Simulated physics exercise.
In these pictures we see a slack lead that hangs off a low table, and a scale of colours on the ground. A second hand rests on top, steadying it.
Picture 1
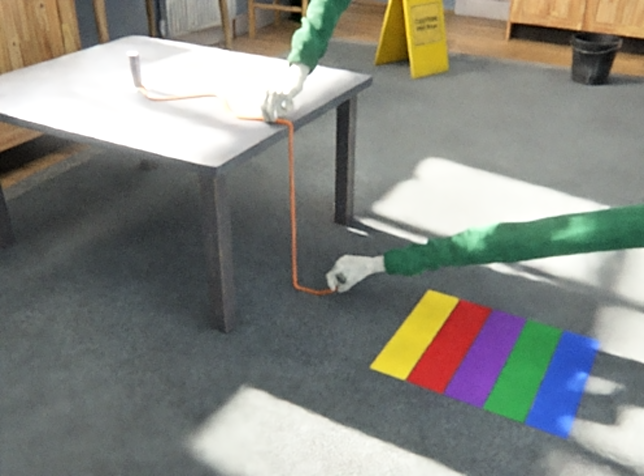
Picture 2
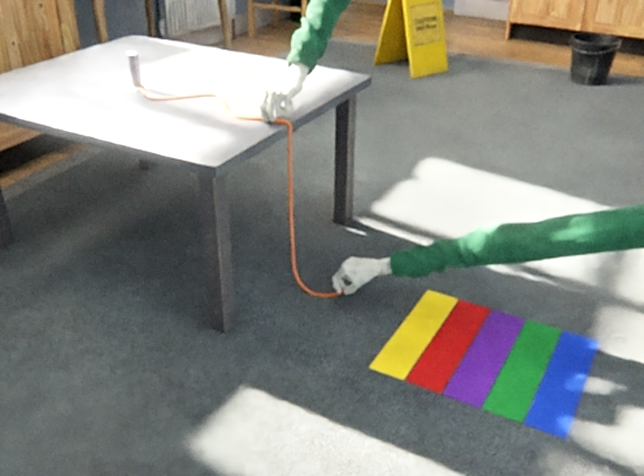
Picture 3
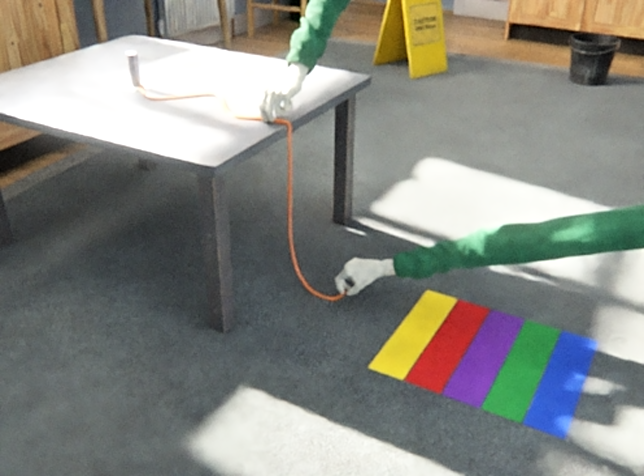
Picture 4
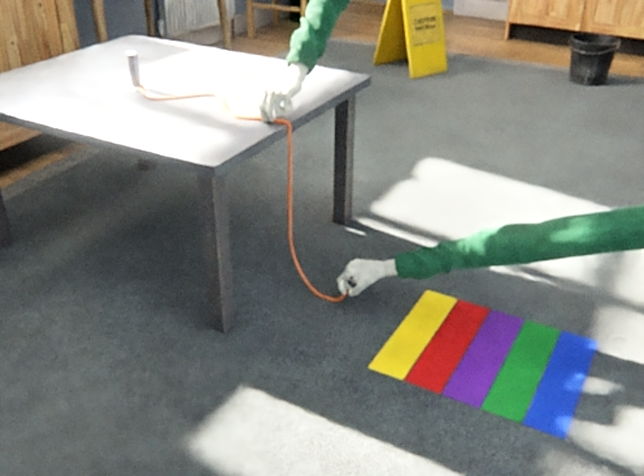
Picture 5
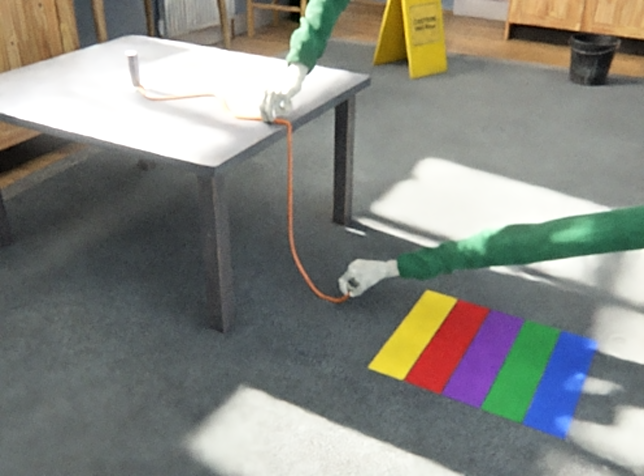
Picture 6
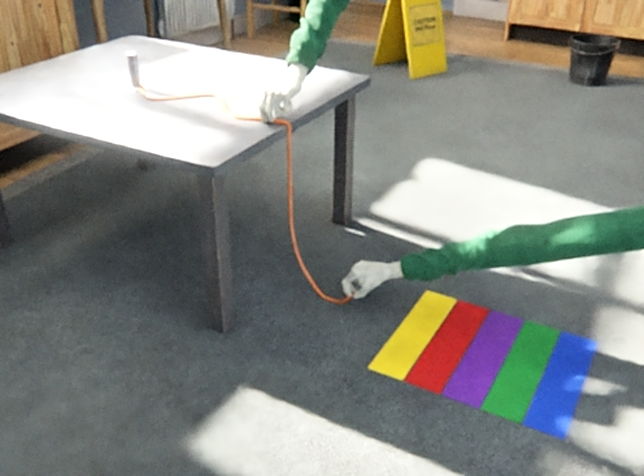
Green-sleeved hand easing the low end of an orange cord slightly right beside a table, another hand staying at the edge.
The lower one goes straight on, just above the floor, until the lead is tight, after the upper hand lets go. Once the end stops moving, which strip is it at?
It is at the purple strip.
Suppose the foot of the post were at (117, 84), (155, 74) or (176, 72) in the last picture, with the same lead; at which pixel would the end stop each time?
One per try, in order: (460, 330), (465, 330), (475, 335).
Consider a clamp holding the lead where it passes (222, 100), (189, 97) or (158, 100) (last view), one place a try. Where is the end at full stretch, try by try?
(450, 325), (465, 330), (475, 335).
Early on, end near (429, 320); over yellow.
Midway, end near (466, 331); over red.
At the end of the slack, end near (489, 339); over purple. Over purple.
